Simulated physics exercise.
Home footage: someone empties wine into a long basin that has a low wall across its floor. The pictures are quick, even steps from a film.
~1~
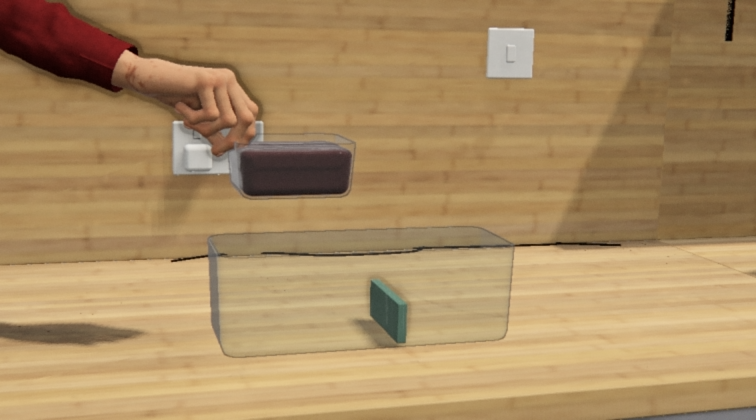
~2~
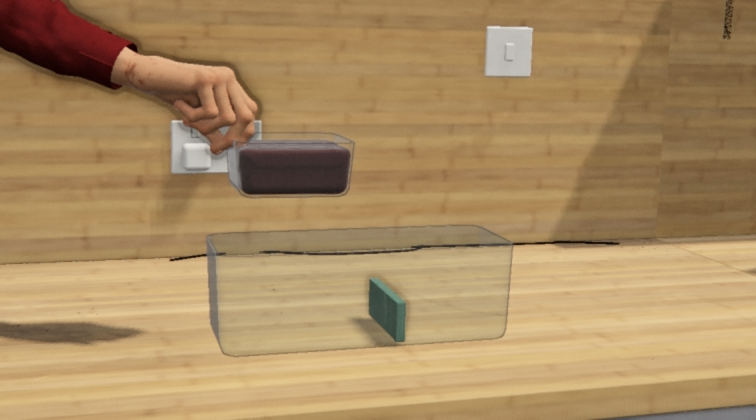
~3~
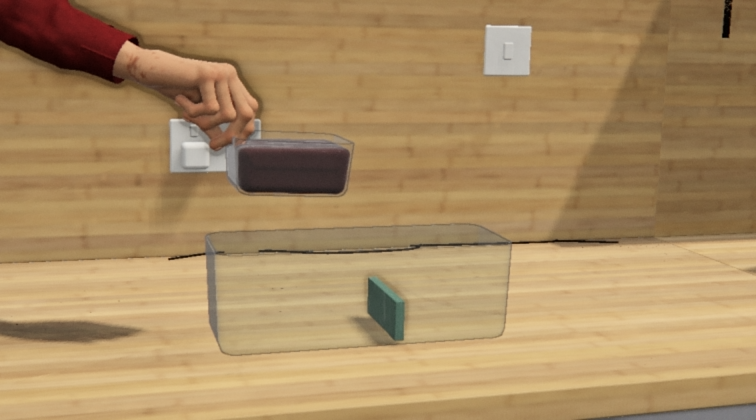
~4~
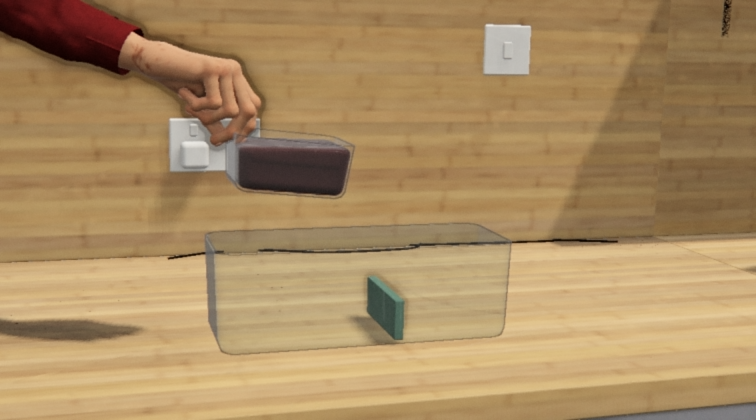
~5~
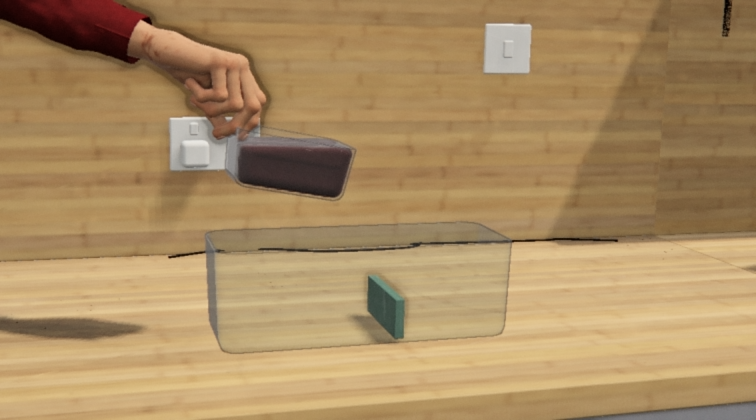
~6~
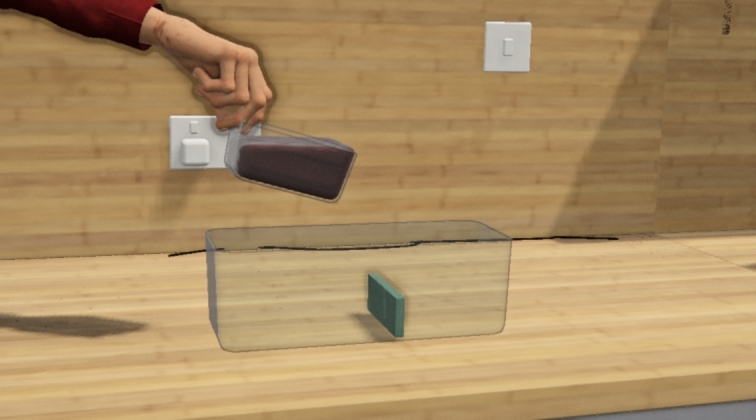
On a wooden kitchen counter, a hand in a red sleeve held a clear container of dark liquid above a long, see-through basin with a small green wall inside, then gradually tilted it to the right.
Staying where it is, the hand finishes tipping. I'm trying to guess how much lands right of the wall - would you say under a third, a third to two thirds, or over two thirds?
Middle band.
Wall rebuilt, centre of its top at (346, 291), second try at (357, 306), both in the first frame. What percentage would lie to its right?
That'd be about 80 percent for the first and about 70 percent for the other.
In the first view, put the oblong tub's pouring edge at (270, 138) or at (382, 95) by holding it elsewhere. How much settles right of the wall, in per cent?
The first gives 5 %, the second 75 %.
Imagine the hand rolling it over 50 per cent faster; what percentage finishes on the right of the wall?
Some 45 per cent.
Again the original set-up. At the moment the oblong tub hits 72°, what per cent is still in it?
Remaining fraction: Approx. 25 %.
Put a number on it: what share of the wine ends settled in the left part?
Close to 40 in a hundred.
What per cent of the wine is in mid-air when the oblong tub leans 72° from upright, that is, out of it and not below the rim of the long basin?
Something like 30 per cent of it.
A moment on, the oblong tub is tipped part way and 27 per cent is still to pour, 9 is left of the wall and 34 right of it.
Next, the oblong tub is tipped right over and 3 per cent is still to pour, 35 is left of the wall and 55 right of it.
Then the oblong tub is tipped right over and 0 per cent is still to pour, 40 is left of the wall and 55 right of it.
Later the oblong tub is tipped right over and 0 per cent is still to pour, 40 is left of the wall and 55 right of it.
In the end 40 per cent lies left of the wall, 56 right of it and 4 outside.
